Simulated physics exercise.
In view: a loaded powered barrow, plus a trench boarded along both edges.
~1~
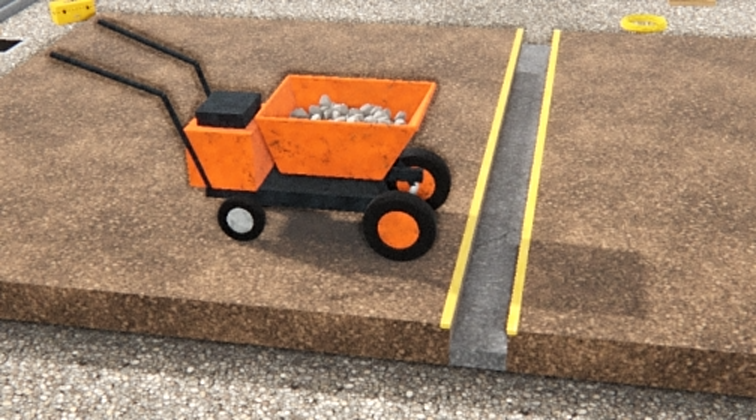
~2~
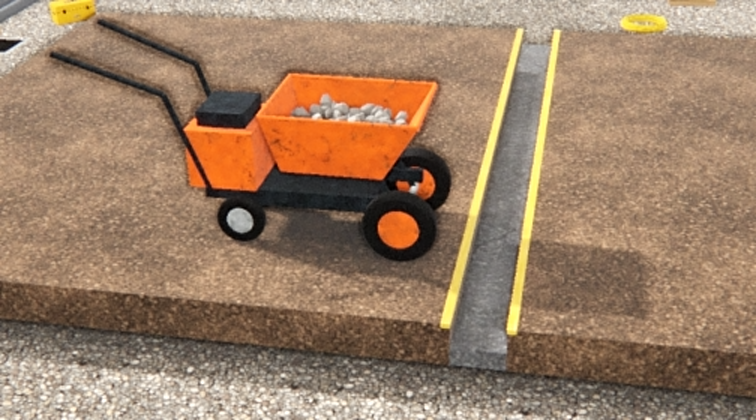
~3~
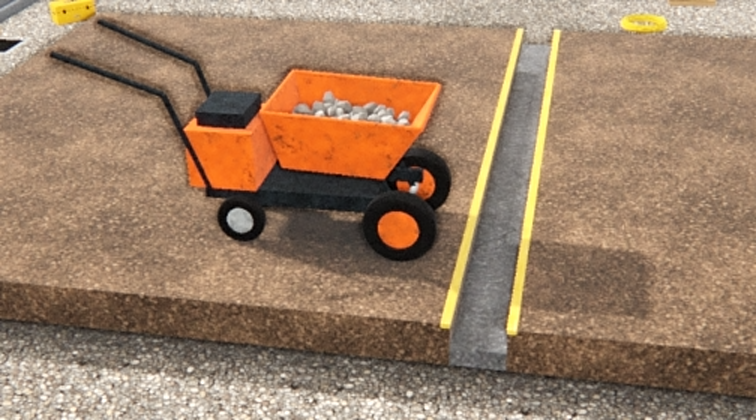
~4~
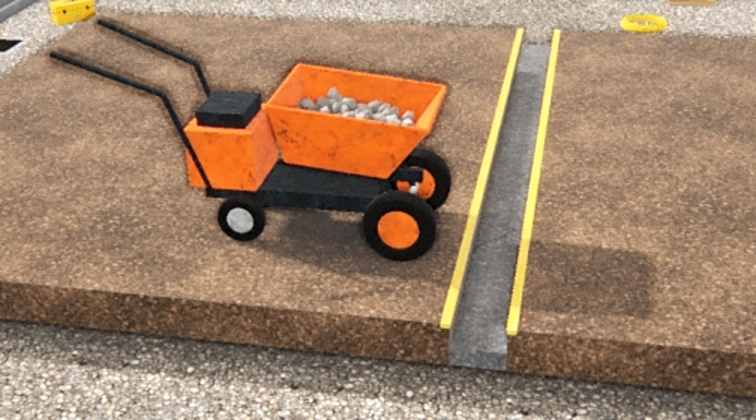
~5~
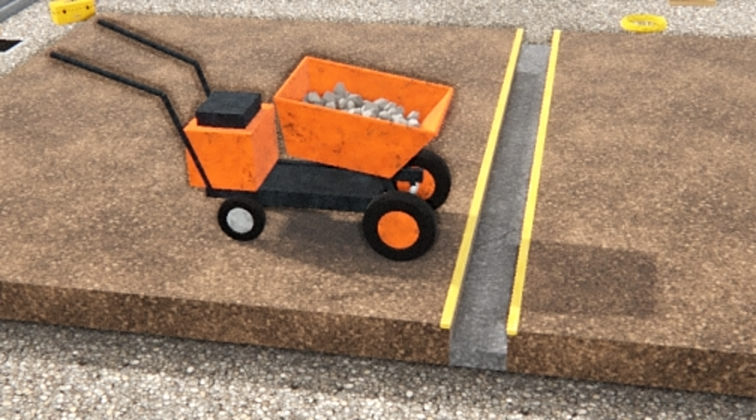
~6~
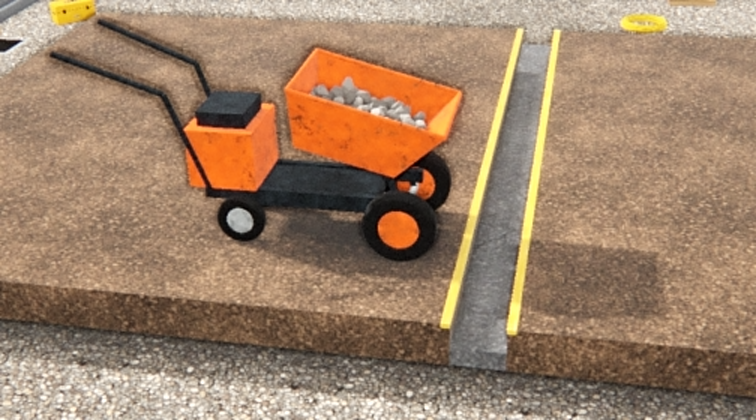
Beside a yellow-edged trench, a parked orange barrow's stone-filled skip gradually tilts toward the right.
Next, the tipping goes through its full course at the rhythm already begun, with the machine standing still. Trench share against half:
Under.
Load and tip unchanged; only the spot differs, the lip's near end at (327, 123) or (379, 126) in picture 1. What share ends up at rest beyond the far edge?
About 0 percent the first time, about 30 percent the second.
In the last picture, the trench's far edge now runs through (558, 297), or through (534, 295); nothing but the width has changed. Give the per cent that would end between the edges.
In order: 80 per cent, then 40 per cent.
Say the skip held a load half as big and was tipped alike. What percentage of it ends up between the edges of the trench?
Estimated share: Some 20 %.
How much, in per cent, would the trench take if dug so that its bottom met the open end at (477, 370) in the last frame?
Roughly 30 in a hundred.
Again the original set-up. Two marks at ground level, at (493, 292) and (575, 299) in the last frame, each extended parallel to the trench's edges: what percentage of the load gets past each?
In order, some 80 % then some 30 %.
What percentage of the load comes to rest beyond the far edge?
I'd estimate about 75 per cent of the load.
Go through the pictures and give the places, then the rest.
Lip of the skip (416, 128), level; top of the load (341, 123), broken stones; first edge of the trench (455, 288); far edge (518, 293), the trench over half as wide as the skip, and about half as deep as wide, in the first picture.
Lip of the skip (417, 129), level; top of the load (330, 126), in the second picture.
Lip of the skip (421, 130), tipped barely; top of the load (332, 123), in the third picture.
Lip of the skip (427, 131), tipped a little; top of the load (324, 114), in the fourth picture.
Lip of the skip (435, 134), tipped a little; top of the load (330, 109), in the fifth picture.
Lip of the skip (444, 138), tipped clearly; top of the load (338, 103); first edge of the trench (455, 288); far edge (518, 293), in the sixth picture.
Just after the last frame, skip tipped steeply; every one in the skip.
A moment on, skip tipped right over; almost all in the skip; just a few beyond it; about a tenth falling.
Further on, skip tipped right over; about a tenth in the skip; about a tenth in or heaped over the trench; the larger part beyond it.
When it is over, skip tipped right over; roughly a quarter in or heaped over the trench; the larger part beyond it.
